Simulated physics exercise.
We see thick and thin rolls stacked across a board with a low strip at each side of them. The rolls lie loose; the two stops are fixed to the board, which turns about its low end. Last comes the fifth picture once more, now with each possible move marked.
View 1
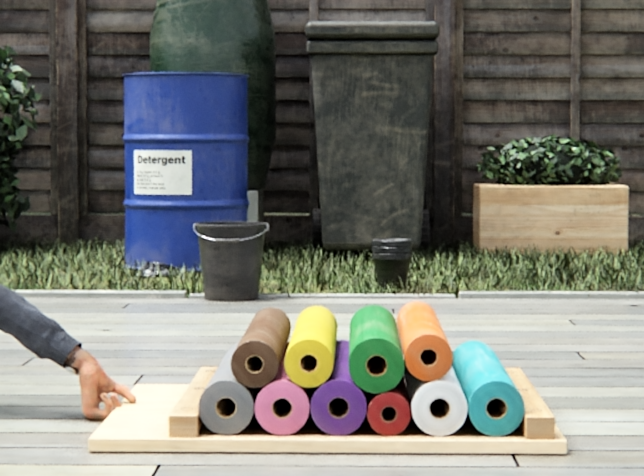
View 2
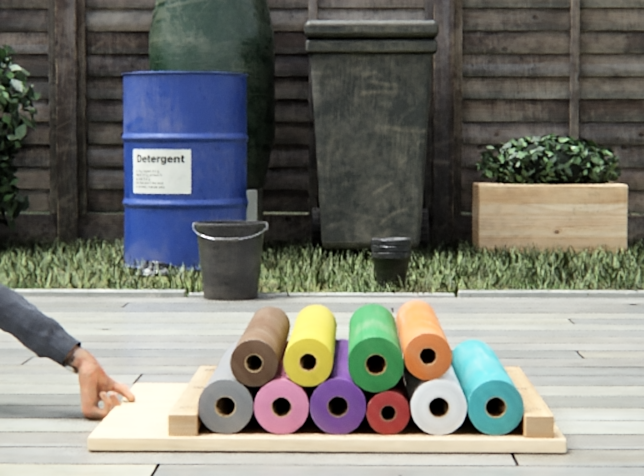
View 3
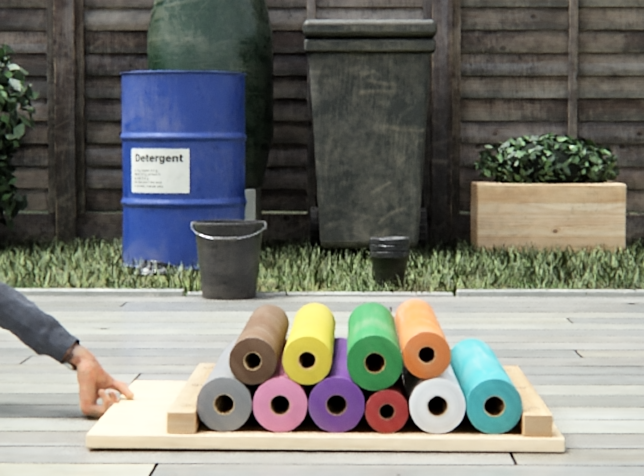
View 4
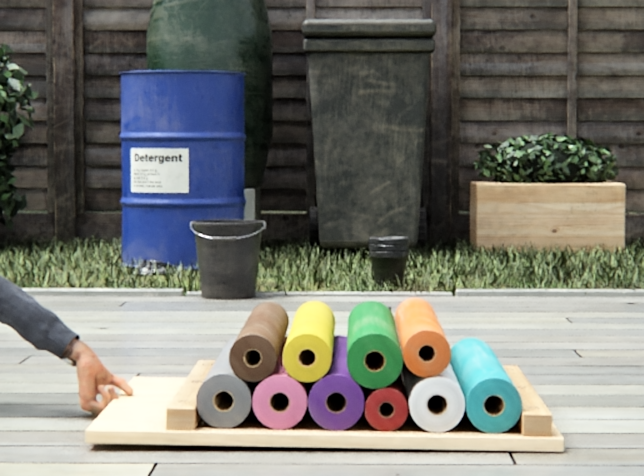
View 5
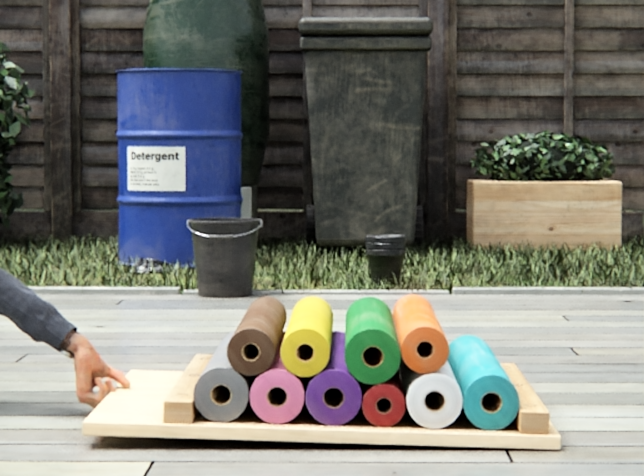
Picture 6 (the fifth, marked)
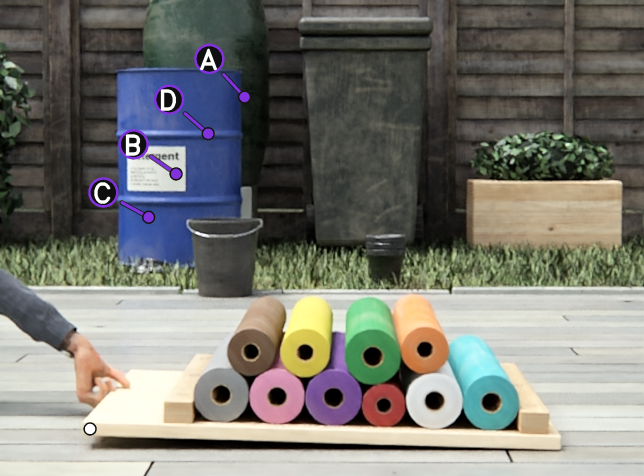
Colourful rolls lie stacked across a pale wooden board on a grey plank deck, seen from the front with a dark fence behind. Brown, yellow, green and orange rolls sit above grey, pink, purple, red, white and turquoise ones, before a blue detergent drum, buckets and planters. A hand at the left slowly lifts that end slightly, tilting the board and rolls, while the view shifts very slightly.
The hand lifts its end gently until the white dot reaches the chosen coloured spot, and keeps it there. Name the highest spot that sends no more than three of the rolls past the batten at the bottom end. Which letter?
The last mark within the limit is C.
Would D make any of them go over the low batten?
At D: Yes.
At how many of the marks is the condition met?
One of them.
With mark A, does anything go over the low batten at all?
At A: Yes.
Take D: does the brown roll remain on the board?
No, with D.
On the marked copy, A at (245, 97); B at (176, 174); C at (149, 217); D at (208, 133); the white dot at (90, 429).
Taking C. A third of the way, board at 17°.
Two thirds of the way, board at 29°.
When it is over, board at 29°, one over the low batten (orange).
As for the rest, A four over the low batten (green, brown, orange, yellow); B four over the low batten (green, brown, orange, yellow); D four over the low batten (green, brown, orange, yellow).
